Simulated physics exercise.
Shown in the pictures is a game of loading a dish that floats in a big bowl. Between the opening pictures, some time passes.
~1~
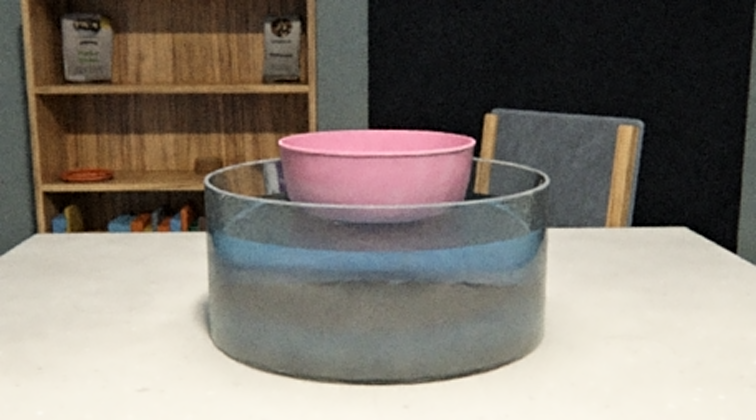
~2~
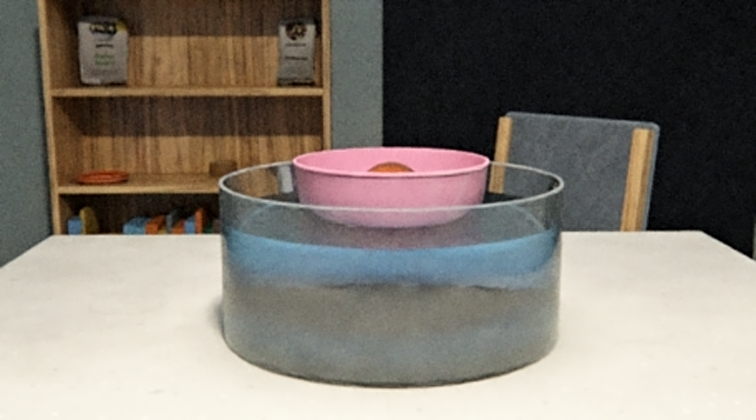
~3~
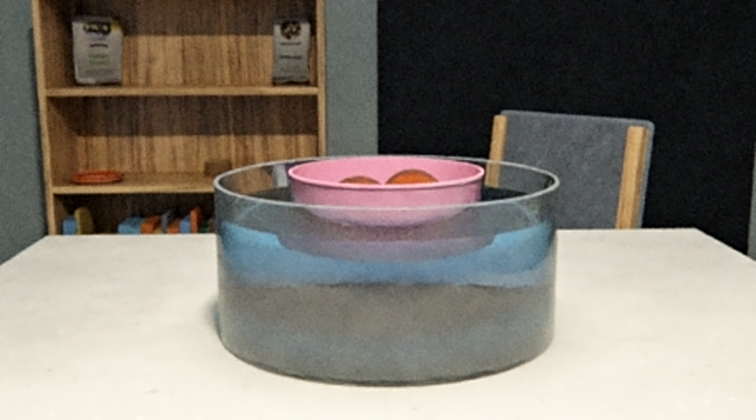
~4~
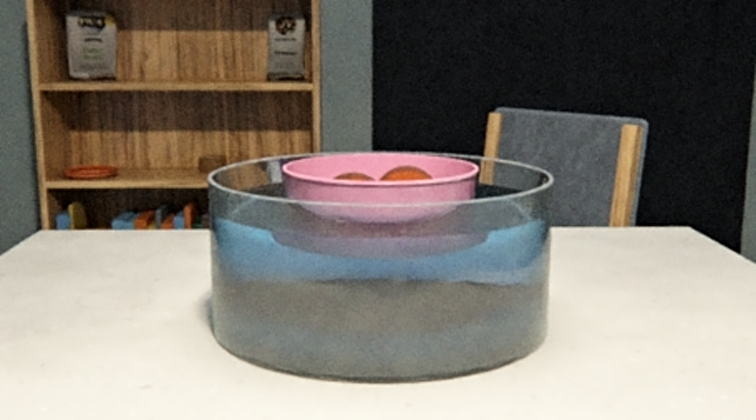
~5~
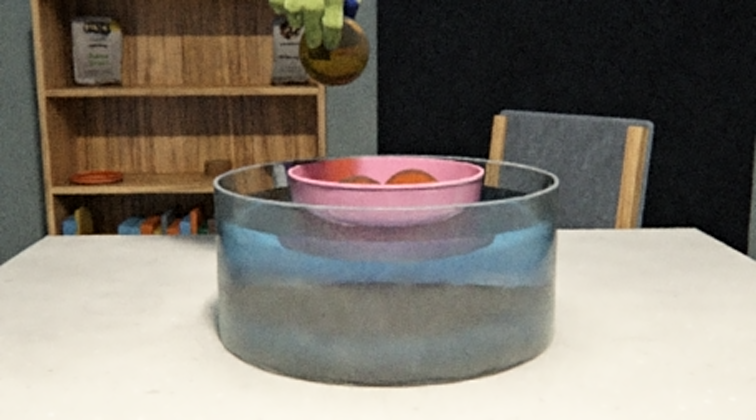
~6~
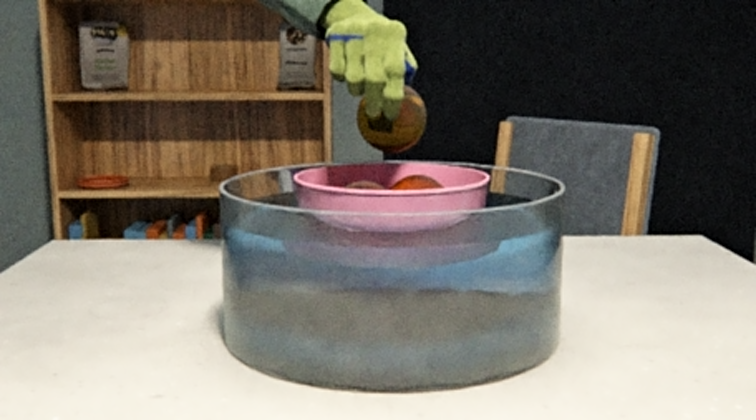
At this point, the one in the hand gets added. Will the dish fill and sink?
No, the dish floats.
A moment on, the glass marble is in and the dish dips.
Further on, it steadies; about a third of its side above the surface.
When it is over, the dish floats; about a third of its side above the surface.
